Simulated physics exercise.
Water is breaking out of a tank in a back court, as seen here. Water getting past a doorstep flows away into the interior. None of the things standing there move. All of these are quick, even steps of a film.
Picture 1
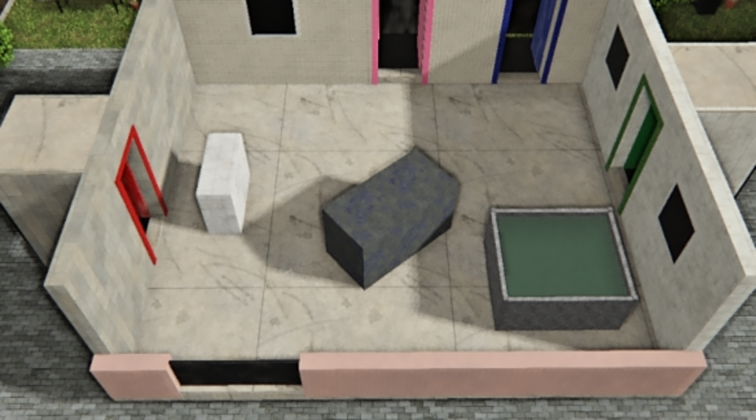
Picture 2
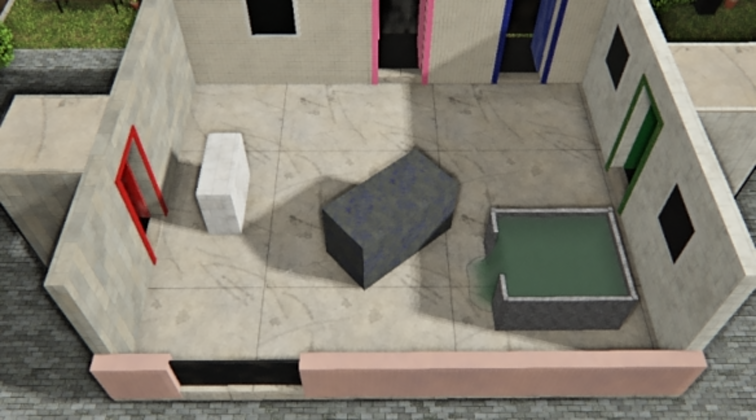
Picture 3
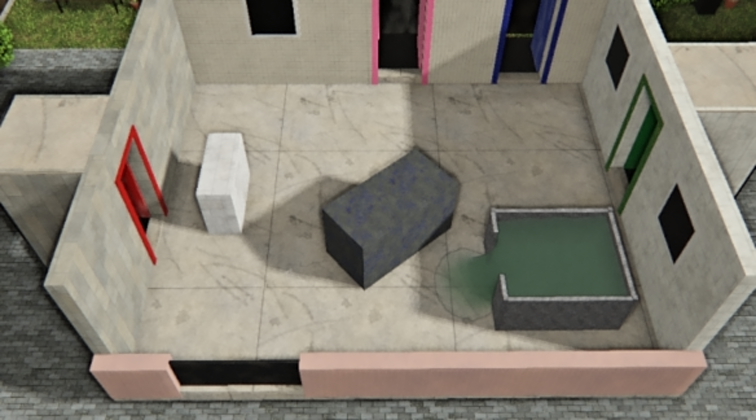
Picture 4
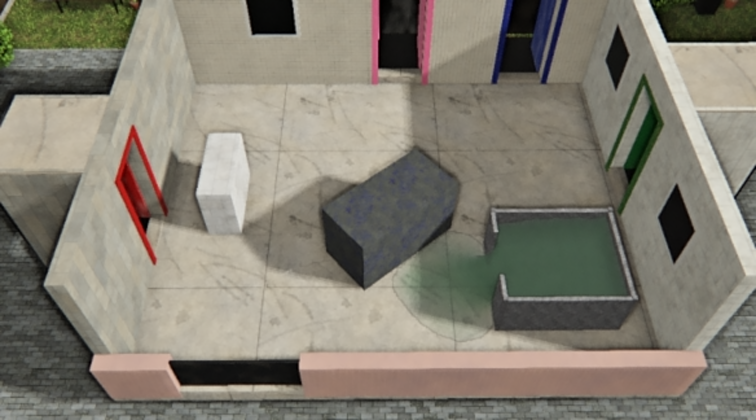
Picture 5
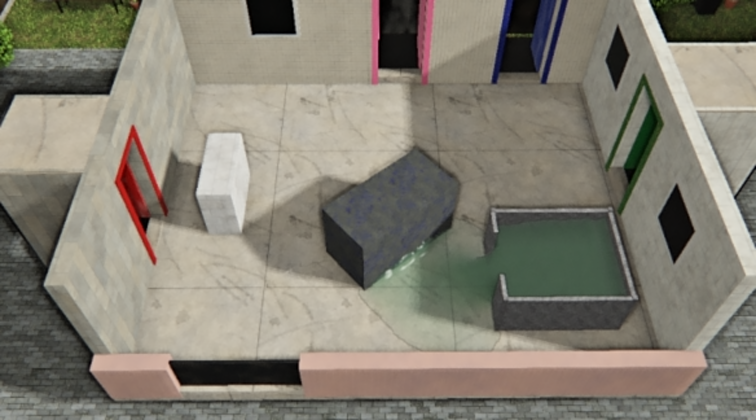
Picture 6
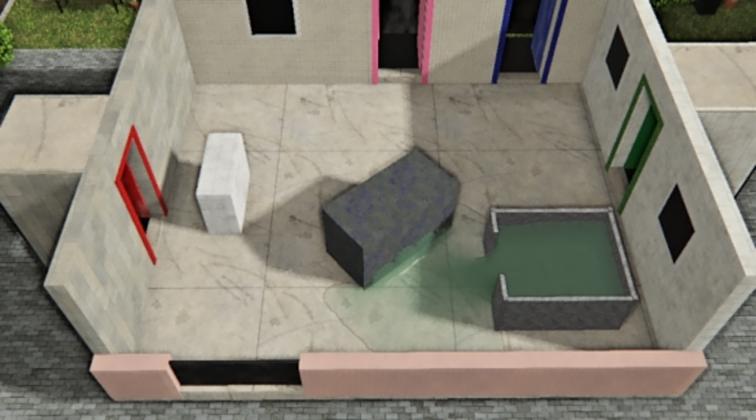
A grey tank of green water stands at the right of a walled, pale-tiled back court, seen steadily from high above. A large dark block sits angled at the centre, a white block stands left near a red doorway, and pink, blue and green doorways line the other walls. Water pours through a gap in the tank's left side, fans across the floor, meets the dark block and spreads leftward along its front.
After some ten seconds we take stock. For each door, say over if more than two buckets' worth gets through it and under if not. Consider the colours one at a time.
Result: The pink door will pass two buckets at most; the blue door will pass two buckets at most; the red door will pass more than two buckets; the green door will pass two buckets at most.
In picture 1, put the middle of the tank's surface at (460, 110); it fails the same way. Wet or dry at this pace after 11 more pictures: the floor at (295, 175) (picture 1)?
Submerged.
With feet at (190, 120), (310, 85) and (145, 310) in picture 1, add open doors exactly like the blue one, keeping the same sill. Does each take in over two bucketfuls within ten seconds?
First door doesn't reach it, second door doesn't reach it, third door gets past it.
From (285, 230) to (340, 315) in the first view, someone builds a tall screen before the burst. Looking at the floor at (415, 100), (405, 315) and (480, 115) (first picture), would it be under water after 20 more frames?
Results in order: Bone-dry / swamped / bone-dry.
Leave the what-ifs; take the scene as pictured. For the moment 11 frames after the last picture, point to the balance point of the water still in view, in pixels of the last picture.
It is around (443, 300).
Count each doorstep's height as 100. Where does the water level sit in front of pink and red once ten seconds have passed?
Estimate, in order: 20 and 200 percent.
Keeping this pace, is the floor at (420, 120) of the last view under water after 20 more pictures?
Call it spared.
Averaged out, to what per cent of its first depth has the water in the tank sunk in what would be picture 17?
My reading: Near 50 %.
A moment on, water covers 20 % of the floor; the pink door not reached, the blue door not reached, the red door not reached, the green door not reached.
Next, water covers 30 % of the floor; the pink door not reached, the blue door not reached, the red door not reached, the green door not reached.
Then, water covers 40 % of the floor; the pink door not reached, the blue door not reached, the red door wet at the sill, nothing in, the green door wet at the sill, nothing in.
Later, water covers 60 % of the floor; the pink door not reached, the blue door wet at the sill, nothing in, the red door over two buckets in, the green door wet at the sill, nothing in.
In the end, water covers 90 % of the floor; the pink door wet at the sill, nothing in, the blue door wet at the sill, nothing in, the red door over two buckets in, the green door wet at the sill, nothing in.
